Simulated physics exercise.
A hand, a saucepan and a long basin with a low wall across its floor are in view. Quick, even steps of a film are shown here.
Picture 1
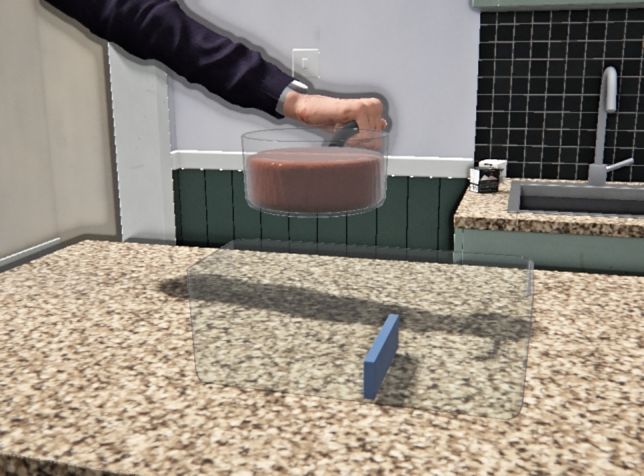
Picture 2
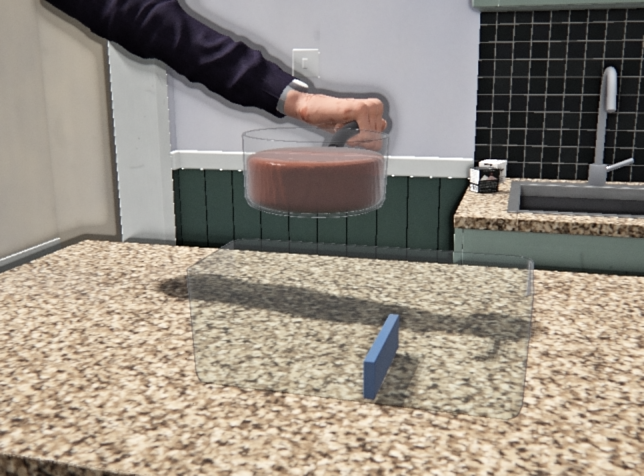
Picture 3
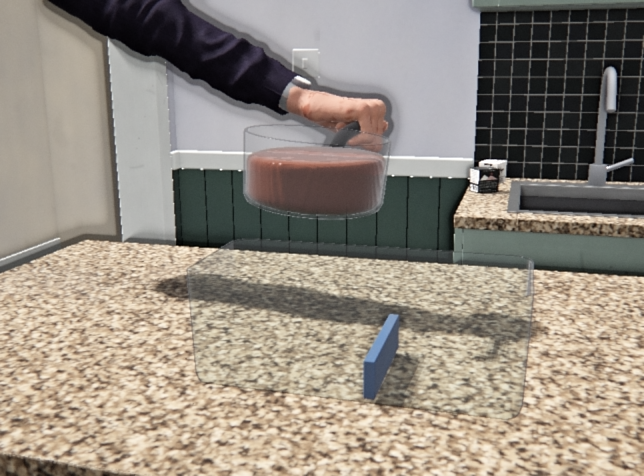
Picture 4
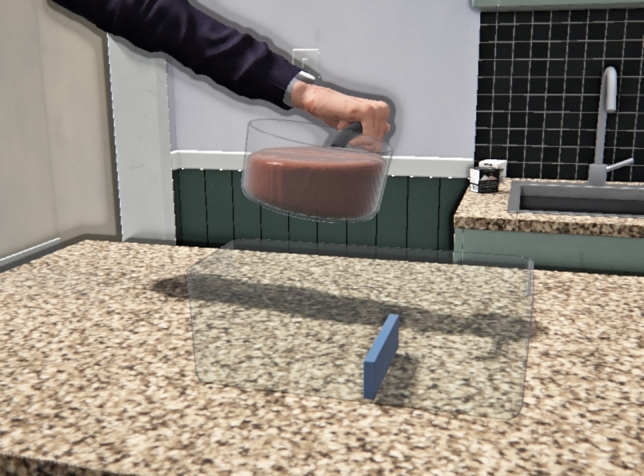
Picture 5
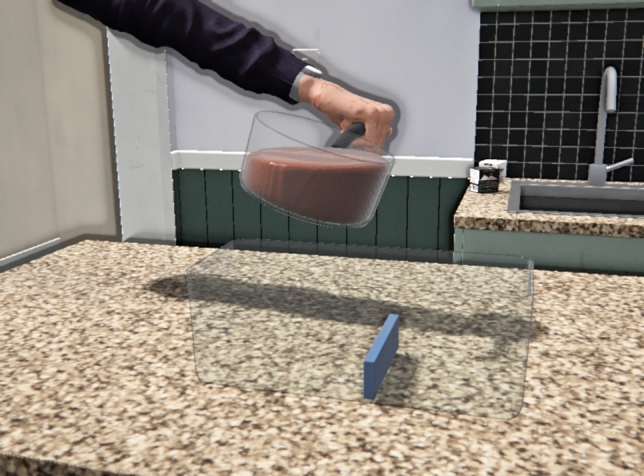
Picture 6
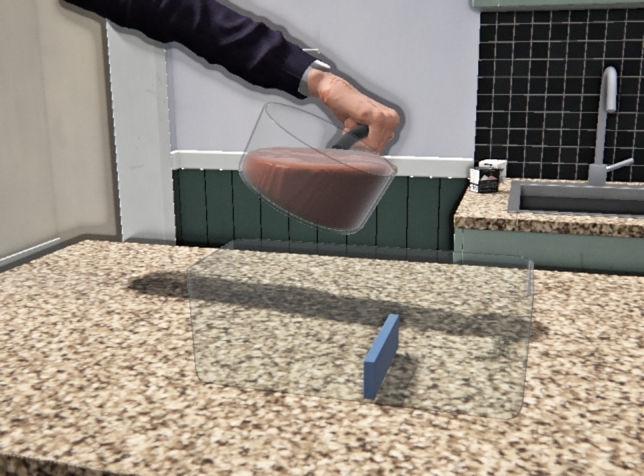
A dark-sleeved arm holding a clear saucepan of reddish-brown liquid above a clear walled basin, then steadily tilting it to the right.
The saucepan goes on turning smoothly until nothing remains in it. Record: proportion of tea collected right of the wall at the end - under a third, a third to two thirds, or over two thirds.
I reckon what ends right of the wall tops two thirds.
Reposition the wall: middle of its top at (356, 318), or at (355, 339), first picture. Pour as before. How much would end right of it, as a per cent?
You'd get roughly 95 per cent the first time and roughly 90 per cent the second.
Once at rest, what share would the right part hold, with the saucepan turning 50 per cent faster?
It comes to about 80 per cent.
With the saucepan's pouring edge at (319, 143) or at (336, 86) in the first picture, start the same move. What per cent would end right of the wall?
Start one gives some 20 %, start two some 60 %.
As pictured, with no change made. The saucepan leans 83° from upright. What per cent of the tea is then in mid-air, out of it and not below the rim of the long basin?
Estimate: Some 30 per cent.
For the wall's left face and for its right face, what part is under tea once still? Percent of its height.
Left about 10, right about 80.
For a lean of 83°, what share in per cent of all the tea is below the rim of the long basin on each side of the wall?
Left 0, right 35.
A moment on, the saucepan is tipped on its side and 36 per cent is still to pour, 0 is left of the wall and 35 right of it.
Next, the saucepan is tipped on its side and 9 per cent is still to pour, 11 is left of the wall and 76 right of it.
Then the saucepan is tipped on its side and 1 per cent is still to pour, 11 is left of the wall and 86 right of it.
Later the saucepan is tipped on its side and 0 per cent is still to pour, 12 is left of the wall and 87 right of it.
In the end 12 per cent lies left of the wall, 87 right of it and 0 outside.
